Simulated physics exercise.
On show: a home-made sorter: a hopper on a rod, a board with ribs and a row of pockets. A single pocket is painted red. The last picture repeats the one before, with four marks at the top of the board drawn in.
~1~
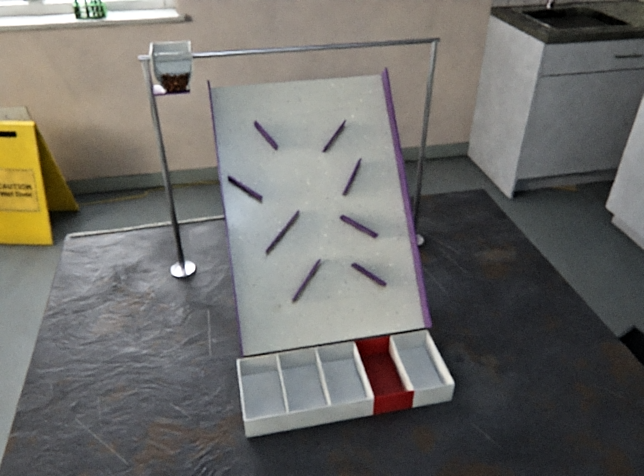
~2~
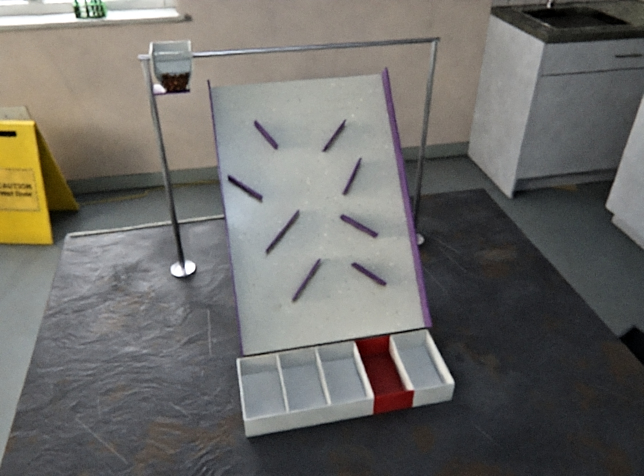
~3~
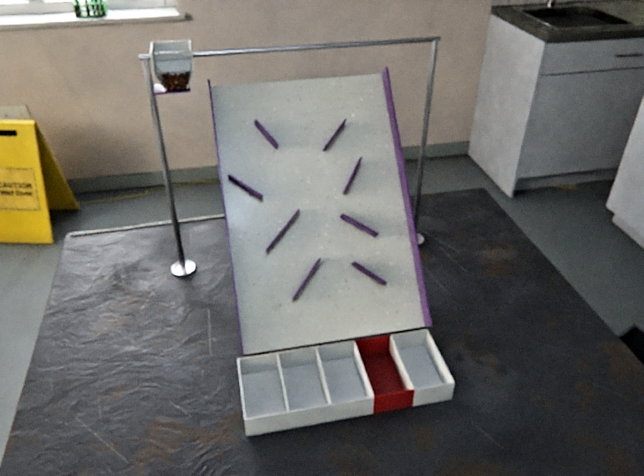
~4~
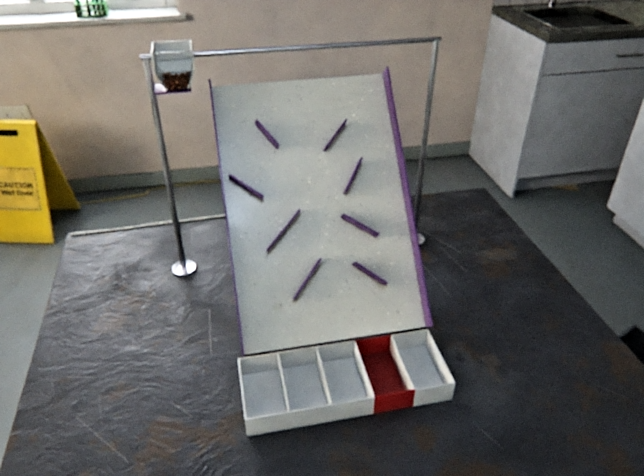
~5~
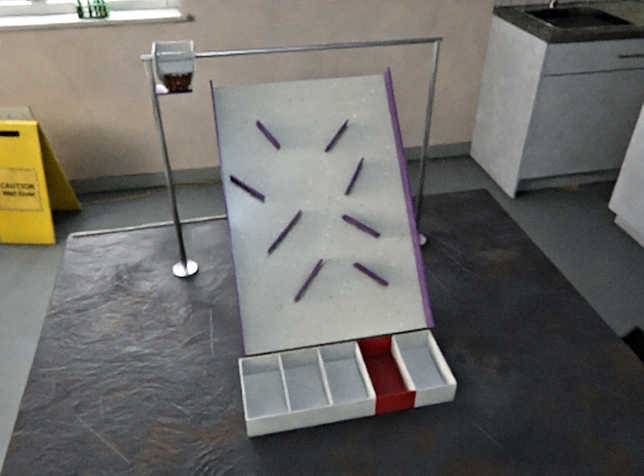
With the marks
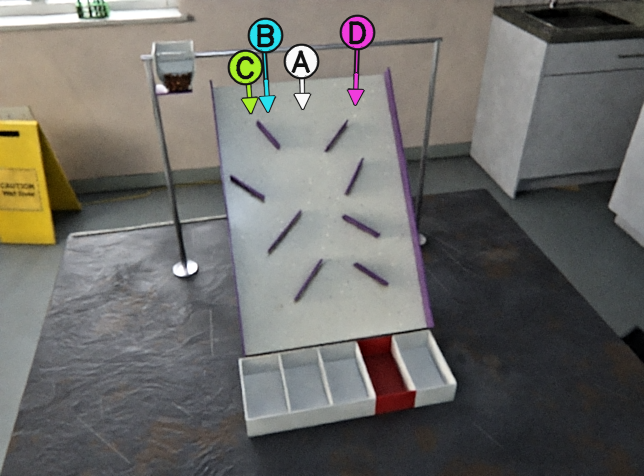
A tilted pale board with purple ribs standing still above a row of five pockets, one red, beside a small hopper.
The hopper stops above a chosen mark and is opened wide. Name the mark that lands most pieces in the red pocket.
Mark B.
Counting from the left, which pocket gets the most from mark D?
It is the fifth one.
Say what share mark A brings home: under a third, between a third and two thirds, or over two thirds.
It is under a third.
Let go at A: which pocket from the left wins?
The first from the left.
On the marked copy, mark A meets the board at (302, 103); mark B meets the board at (267, 106); mark C meets the board at (250, 107); mark D meets the board at (355, 99).
With A, a stray few in the red pocket, about half in other pockets, about half outside the box.
With B, about a quarter in the red pocket, about a quarter in other pockets, about a third outside the box.
With C, a small part in the red pocket, about two thirds in other pockets, about a quarter outside the box.
With D, a small part in the red pocket, about half in other pockets, about a third outside the box.
